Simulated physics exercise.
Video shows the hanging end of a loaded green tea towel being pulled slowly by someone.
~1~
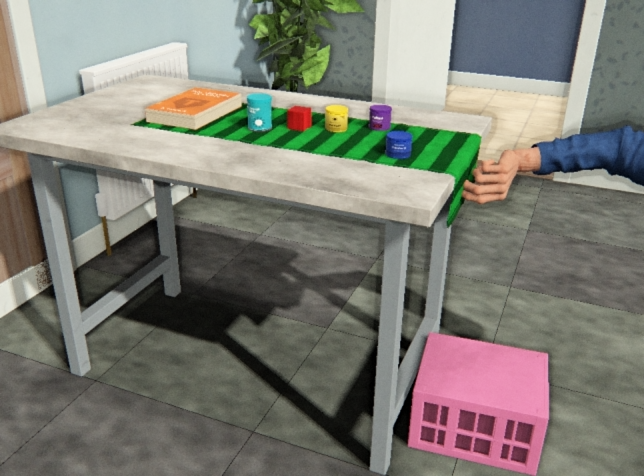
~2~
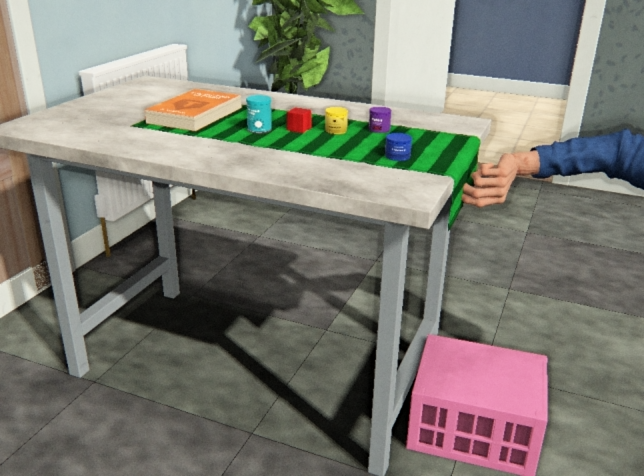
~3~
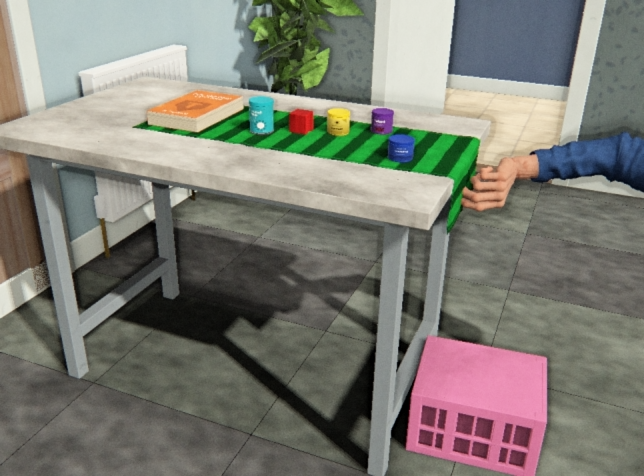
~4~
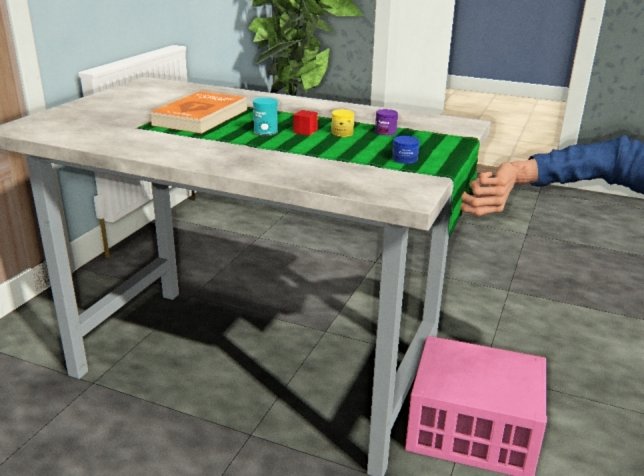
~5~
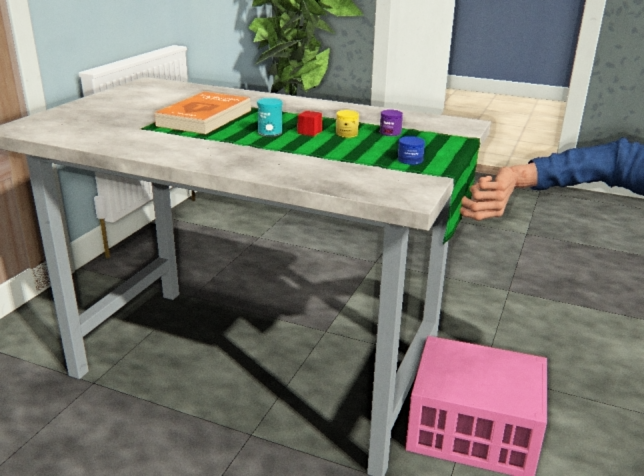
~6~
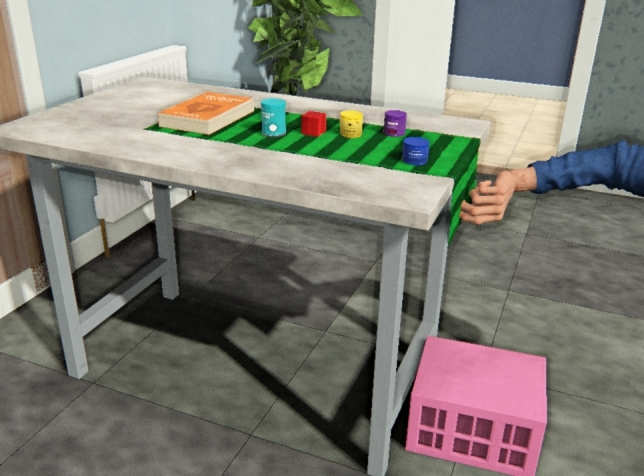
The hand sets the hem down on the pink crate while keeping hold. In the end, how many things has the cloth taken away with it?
The cloth has taken away four things.
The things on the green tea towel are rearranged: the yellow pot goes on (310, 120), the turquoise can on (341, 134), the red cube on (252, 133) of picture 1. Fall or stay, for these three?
Result - yellow pot: Down; turquoise can: Down; red cube: Still up.
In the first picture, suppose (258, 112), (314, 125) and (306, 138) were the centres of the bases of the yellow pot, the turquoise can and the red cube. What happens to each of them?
Outcome: Yellow pot stays, turquoise can falls away, red cube falls away.
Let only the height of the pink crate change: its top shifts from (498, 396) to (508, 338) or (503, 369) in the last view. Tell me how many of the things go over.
Counts: 2 / 3.
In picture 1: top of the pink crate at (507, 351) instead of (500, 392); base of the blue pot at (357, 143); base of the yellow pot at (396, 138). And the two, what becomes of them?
The blue pot? Lost. The yellow pot? Lost.
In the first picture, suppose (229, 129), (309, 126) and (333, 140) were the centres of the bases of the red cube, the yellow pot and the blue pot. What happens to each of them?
Red cube: Stays. Yellow pot: Goes. Blue pot: Goes.
Soon after, hem near (456, 273); blue pot gone.
Then, hem near (450, 346); blue pot, purple pot and yellow pot gone.
At rest, hem on the crate; blue pot, purple pot, yellow pot and red cube gone. Over the edge go four.
